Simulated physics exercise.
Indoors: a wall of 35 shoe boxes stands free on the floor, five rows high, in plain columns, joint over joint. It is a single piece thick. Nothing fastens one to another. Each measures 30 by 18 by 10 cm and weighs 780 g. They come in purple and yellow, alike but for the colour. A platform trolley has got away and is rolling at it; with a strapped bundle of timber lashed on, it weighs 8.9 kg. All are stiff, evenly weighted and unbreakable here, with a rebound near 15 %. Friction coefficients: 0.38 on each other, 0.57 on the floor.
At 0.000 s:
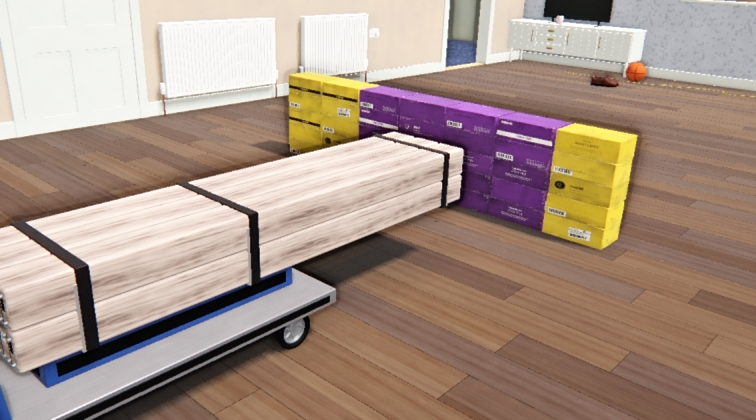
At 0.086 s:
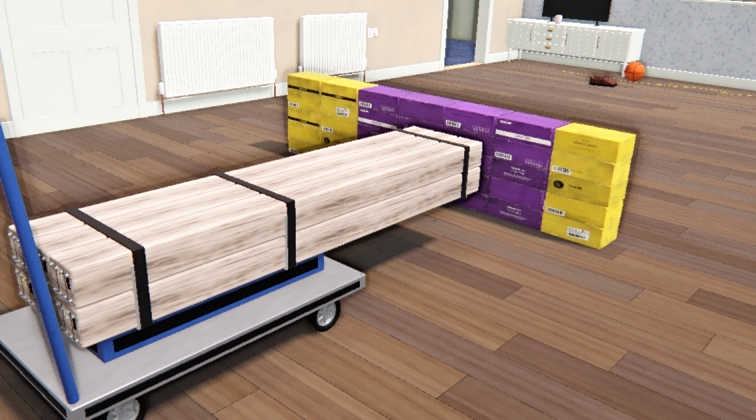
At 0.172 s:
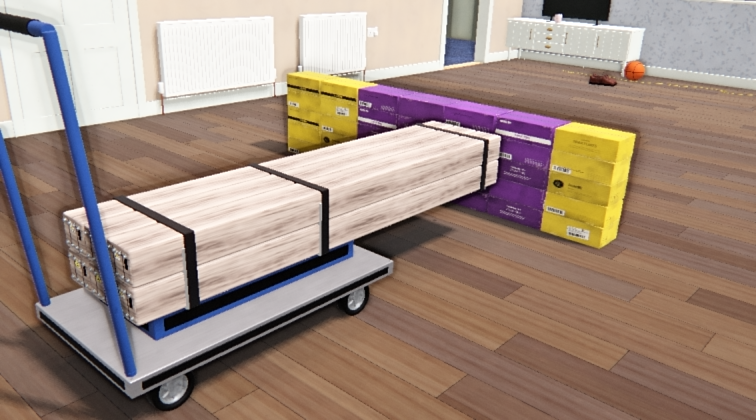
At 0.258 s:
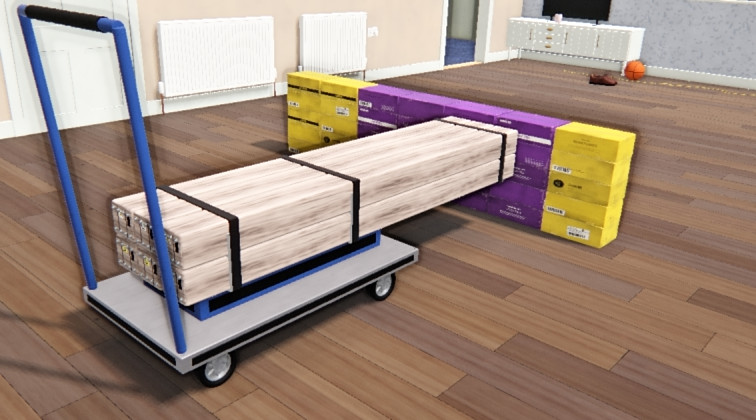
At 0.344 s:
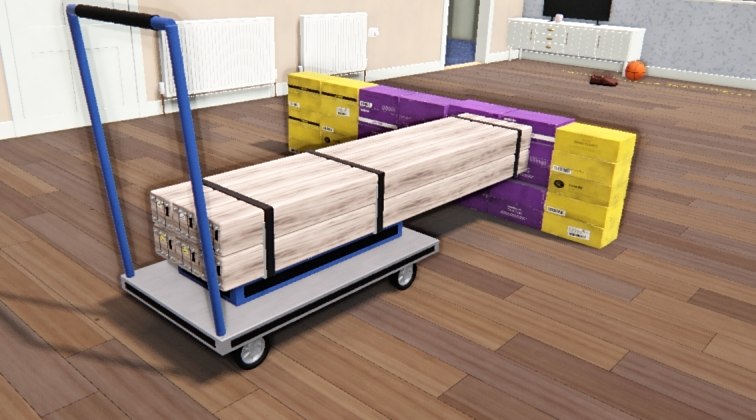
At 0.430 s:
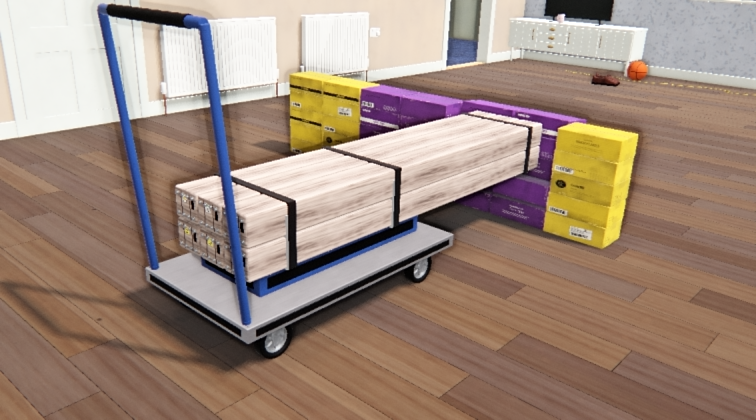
The video shows a blue-handled platform trolley carrying strapped pale planks as it rolls across a wooden floor toward a low wall of purple and yellow boxes; the planks' front end then pushes into the purple section, shifting and slightly tilting several boxes.
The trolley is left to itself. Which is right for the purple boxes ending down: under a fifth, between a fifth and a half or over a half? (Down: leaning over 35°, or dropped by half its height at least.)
The part is from a fifth to a half.
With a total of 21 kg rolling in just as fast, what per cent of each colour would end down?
Then yellow 0, purple 30 per cent.
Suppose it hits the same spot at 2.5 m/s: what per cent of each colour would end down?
Then yellow 0, purple 30 per cent.
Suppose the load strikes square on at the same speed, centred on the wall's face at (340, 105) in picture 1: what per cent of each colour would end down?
Then yellow 40, purple 20 per cent.
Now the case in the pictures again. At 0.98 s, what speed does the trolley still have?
About 0.7 m/s.
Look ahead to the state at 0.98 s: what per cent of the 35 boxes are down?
At that moment 15 per cent.
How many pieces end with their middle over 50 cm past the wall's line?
About 4.
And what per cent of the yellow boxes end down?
By colour: Yellow 0 per cent.
By 0.58 s, load 24 cm past the wall's line, still rolling; 6 of the 20 purple boxes down (6 of 35 in all colours); top purple box tilted 38°, 11 cm lower.
By 0.98 s, load 55 cm past the wall's line, still rolling; 6 of the 20 purple boxes down (6 of 35 in all colours); top purple box upside down.
When it is over (2.6 s), load 95 cm past the wall's line, stopped; 8 of the 20 purple boxes down (8 of 35 in all colours); top purple box upside down; top yellow box unmoved. That is 40 per cent. In pixels of the last frame, middles, top purple box near (606, 176), top yellow box near (351, 91).
